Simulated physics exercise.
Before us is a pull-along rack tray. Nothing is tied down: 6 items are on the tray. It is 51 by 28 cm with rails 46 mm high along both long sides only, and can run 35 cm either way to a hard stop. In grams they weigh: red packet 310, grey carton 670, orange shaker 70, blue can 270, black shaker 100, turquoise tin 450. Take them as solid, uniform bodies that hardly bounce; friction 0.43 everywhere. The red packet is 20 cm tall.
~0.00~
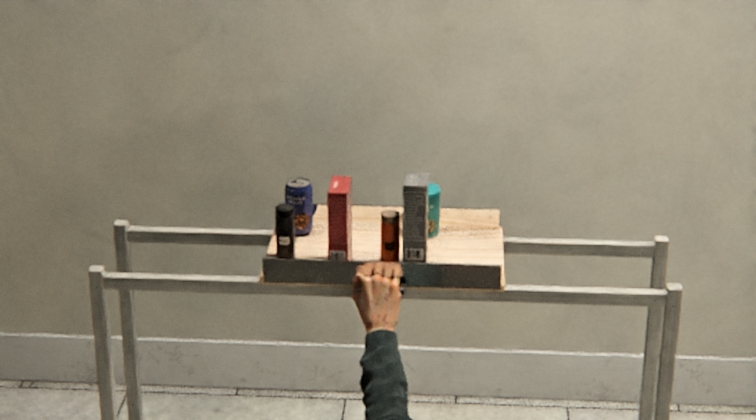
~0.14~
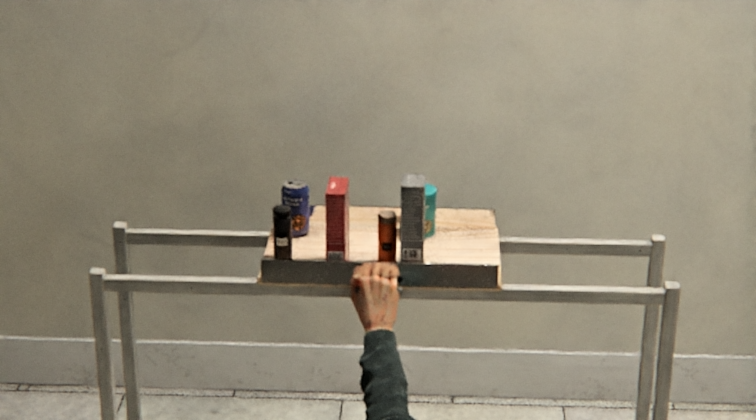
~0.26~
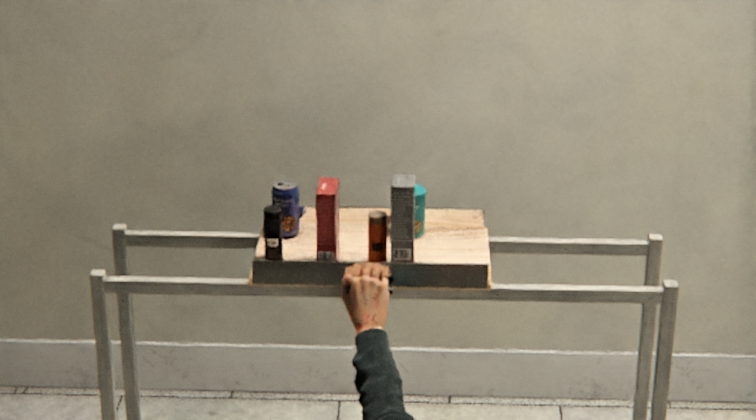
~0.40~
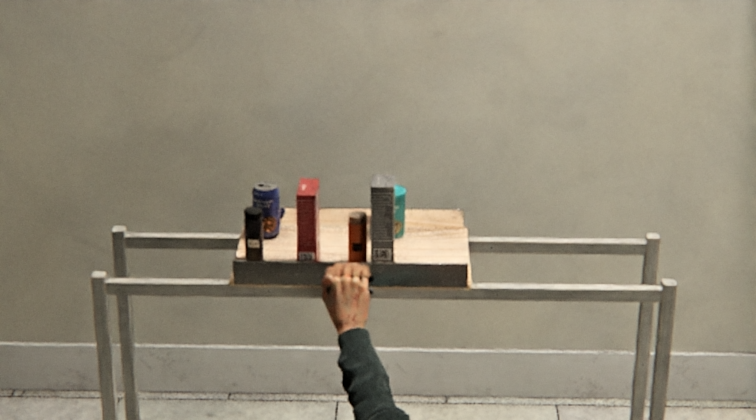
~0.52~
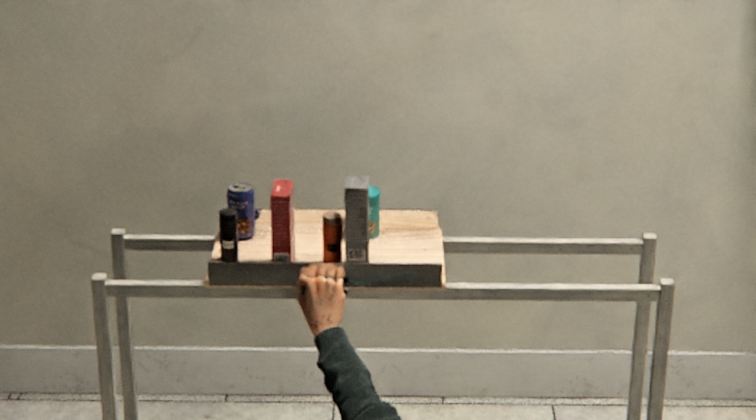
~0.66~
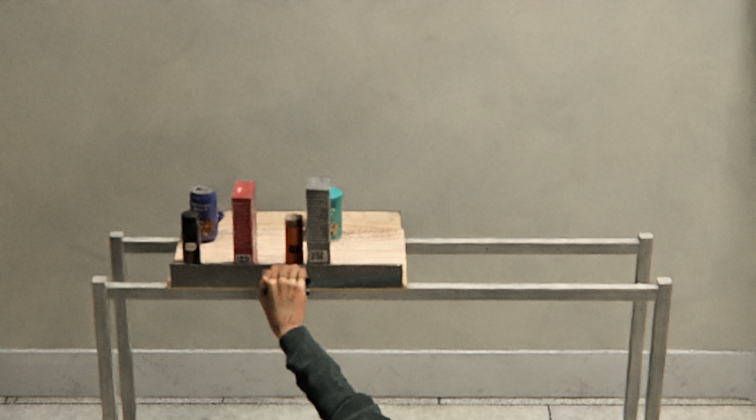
Against a plain grey wall, a hand gripping the front of a wooden tray slid it steadily left along metal rails, carrying six cans, cartons and other small containers, all of them still upright.
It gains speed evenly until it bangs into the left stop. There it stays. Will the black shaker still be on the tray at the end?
The black shaker comes off the tray.
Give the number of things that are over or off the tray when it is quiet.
That comes to 5.
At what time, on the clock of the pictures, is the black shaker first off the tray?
Near 0.9 s.
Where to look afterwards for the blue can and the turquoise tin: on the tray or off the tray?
The blue can finishes off the tray; the turquoise tin ends on the tray.
By 1.06 s, tray 35 cm left; blue can and black shaker now off the tray; red packet tilted 72°; grey carton tilted 63°.
By 1.36 s, tray 35 cm left; red packet on its side; grey carton tilted 74°; orange shaker tilted 62°.
When it is over (2.9 s), off the tray, blue can and black shaker; lying over on the tray, red packet, grey carton and orange shaker; not toppled but over 5 cm from the start, turquoise tin.
